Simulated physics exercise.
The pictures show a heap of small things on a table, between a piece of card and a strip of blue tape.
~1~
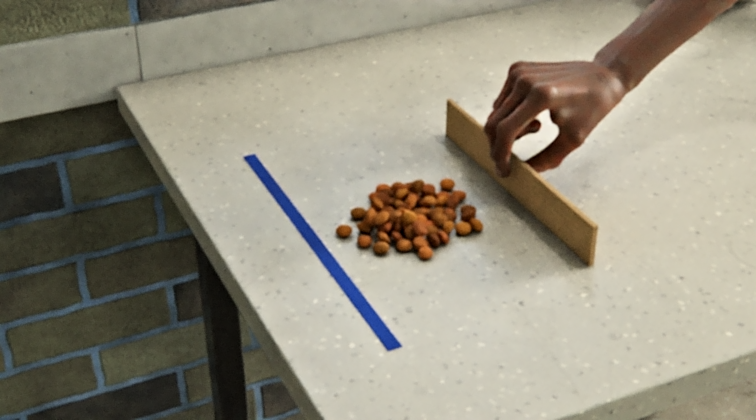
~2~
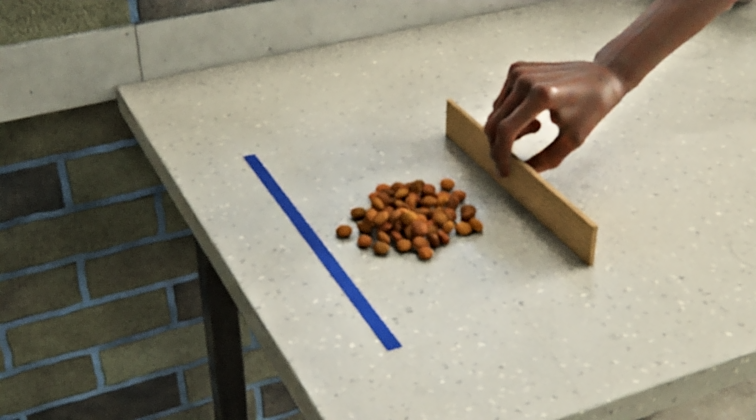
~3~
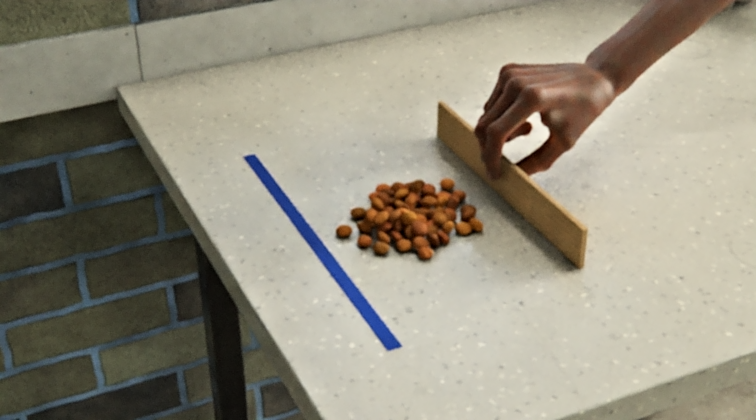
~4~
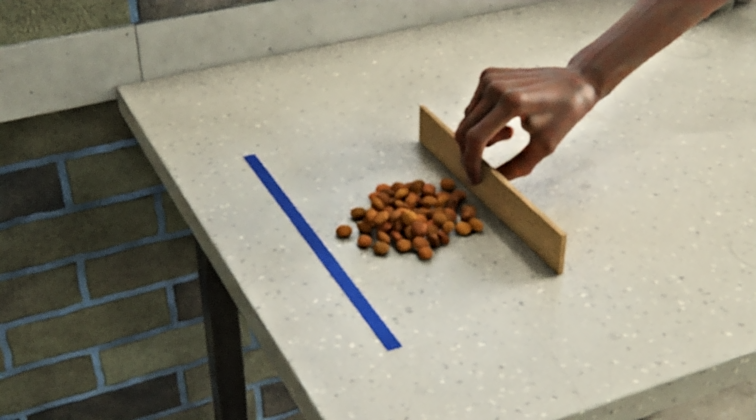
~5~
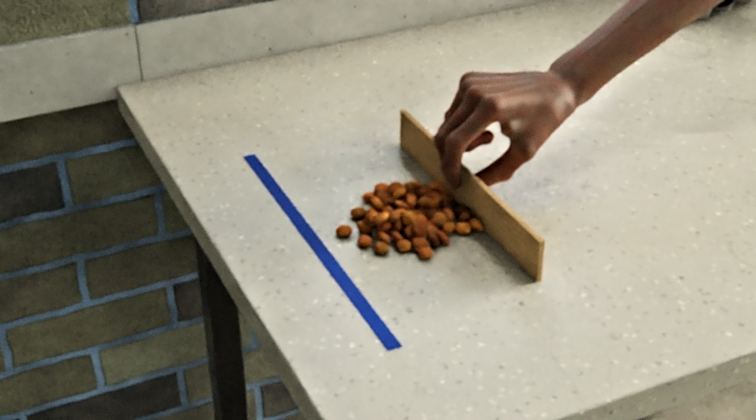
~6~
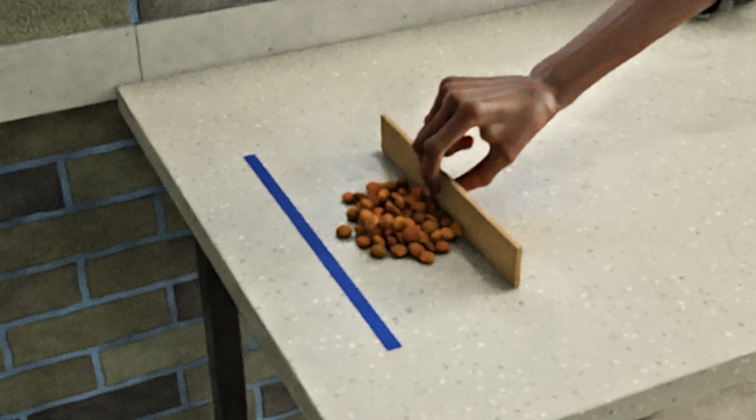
On a pale speckled tabletop beside a brick wall with bluish mortar, seen from above at an angle, the view stays still. A heap of small brown pieces of kibble lies between a strip of blue tape on the left and an upright tan card held by a hand on the right. The hand, at first still, slides the card leftward into the heap, pushing most of the pieces slightly left and bunching them together.
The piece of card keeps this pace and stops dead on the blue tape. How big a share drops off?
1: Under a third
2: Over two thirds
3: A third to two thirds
Answer: 1.
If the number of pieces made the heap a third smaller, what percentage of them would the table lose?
Expected share: Around 0 %.
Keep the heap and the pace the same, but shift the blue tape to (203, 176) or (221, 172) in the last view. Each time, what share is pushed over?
First stop: 80 per cent; second stop: 50 per cent.
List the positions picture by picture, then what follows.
Piece of card at (582, 234), at rest; blue tape at (255, 164), about a palm's width from the edge; edge at (228, 269); the heap at (417, 216), bits of cat kibble, in the first frame.
Piece of card at (582, 234), at rest, in the second frame.
Piece of card at (572, 237); the heap at (417, 216), in the third frame.
Piece of card at (551, 243), in the fourth frame.
Piece of card at (529, 249); the heap at (415, 217), a small part pushed along, in the fifth frame.
Piece of card at (507, 255); blue tape at (255, 164); edge at (228, 269); the heap at (403, 221), most pushed along, in the sixth frame.
Soon, piece of card still moving, near (374, 192); heap all on the table, its front near (298, 253).
A while on, piece of card stopped at the blue tape; heap all on the table, its front near (226, 285).
Towards the end, piece of card stopped at the blue tape; heap a small part over the edge.
Finally, piece of card stopped at the blue tape; heap a small part over the edge.
